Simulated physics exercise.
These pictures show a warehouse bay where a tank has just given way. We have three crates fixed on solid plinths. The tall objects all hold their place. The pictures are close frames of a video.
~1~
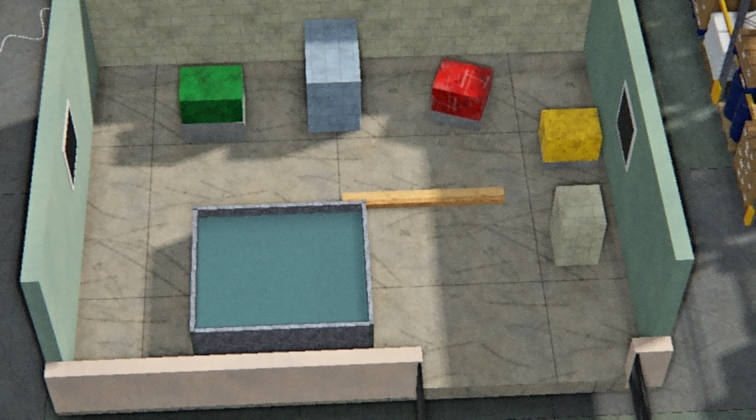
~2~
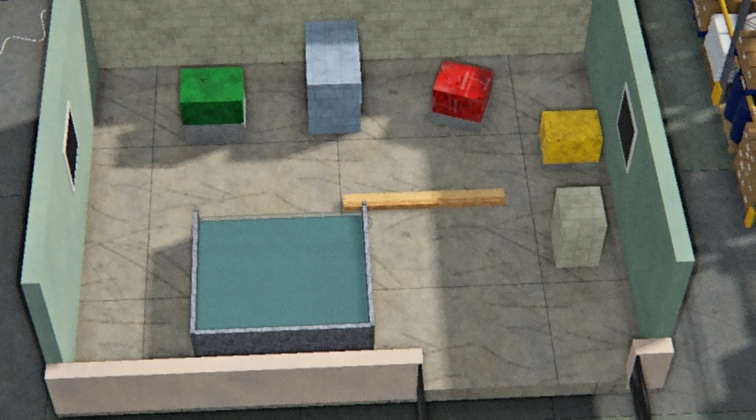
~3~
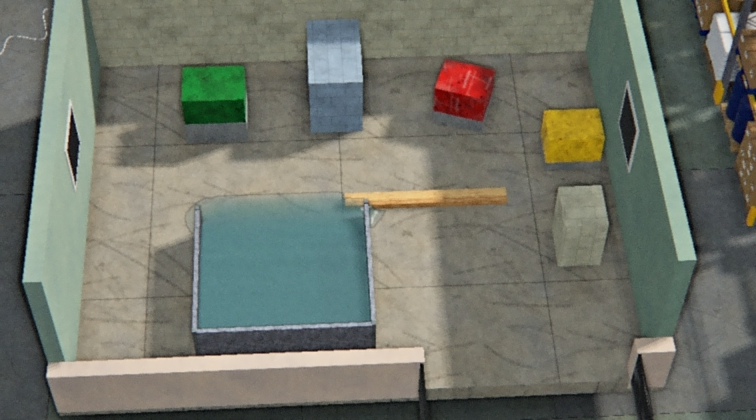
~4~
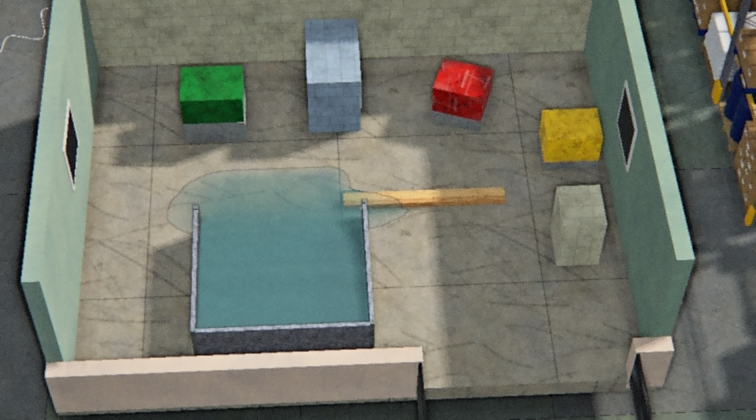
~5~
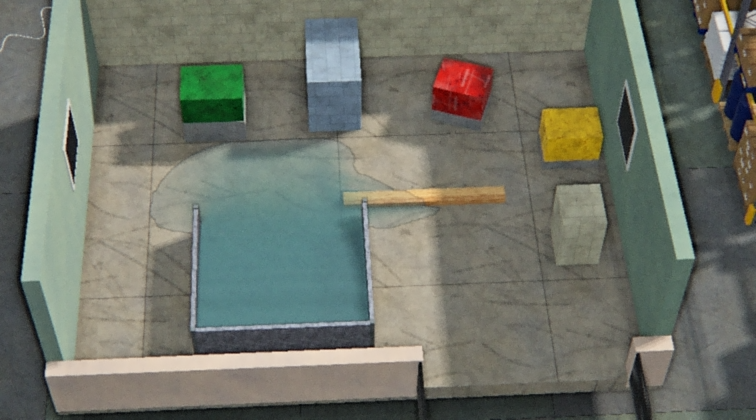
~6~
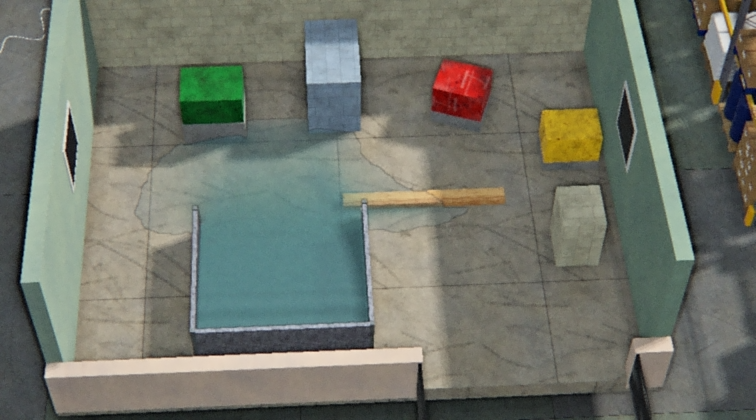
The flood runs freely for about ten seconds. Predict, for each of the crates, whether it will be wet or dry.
At the end, the red crate is out of reach; the yellow crate is out of reach; the green crate is out of reach.
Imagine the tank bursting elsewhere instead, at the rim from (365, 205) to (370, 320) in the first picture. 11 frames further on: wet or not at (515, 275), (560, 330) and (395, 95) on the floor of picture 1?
In the order given, the spots are swamped, swamped and not soaked.
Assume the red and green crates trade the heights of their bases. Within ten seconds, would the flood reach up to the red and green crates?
First the red crate: It avoids the flood; then the green crate: It is flooded.
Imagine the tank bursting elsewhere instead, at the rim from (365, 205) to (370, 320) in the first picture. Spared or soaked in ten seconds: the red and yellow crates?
My take: The red one stays clear, while the yellow one gets flooded.
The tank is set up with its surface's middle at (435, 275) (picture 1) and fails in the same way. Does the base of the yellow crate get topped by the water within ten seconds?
Yellow crate: Flooded.
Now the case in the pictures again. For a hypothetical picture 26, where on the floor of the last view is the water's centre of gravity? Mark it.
Somewhere around (277, 164) in the last view.
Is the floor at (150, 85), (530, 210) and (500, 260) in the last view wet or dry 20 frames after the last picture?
Status by point, in sequence: Waterlogged; waterlogged; waterlogged.
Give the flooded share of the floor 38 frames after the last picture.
Share estimate: About 80 per cent.
A moment on, water covers 25 % of the floor; the red crate not reached, the yellow crate not reached, the green crate water round its plinth.
Next, water covers 40 % of the floor; the red crate water round its plinth, the yellow crate not reached, the green crate water round its plinth.
Then, water covers 60 % of the floor; the red crate water round its plinth, the yellow crate water round its plinth, the green crate water round its plinth.
Later, water covers 80 % of the floor; the red crate water round its plinth, the yellow crate water round its plinth, the green crate water round its plinth.
In the end, water covers 95 % of the floor; the red crate stayed above the water, the yellow crate stayed above the water, the green crate stayed above the water.
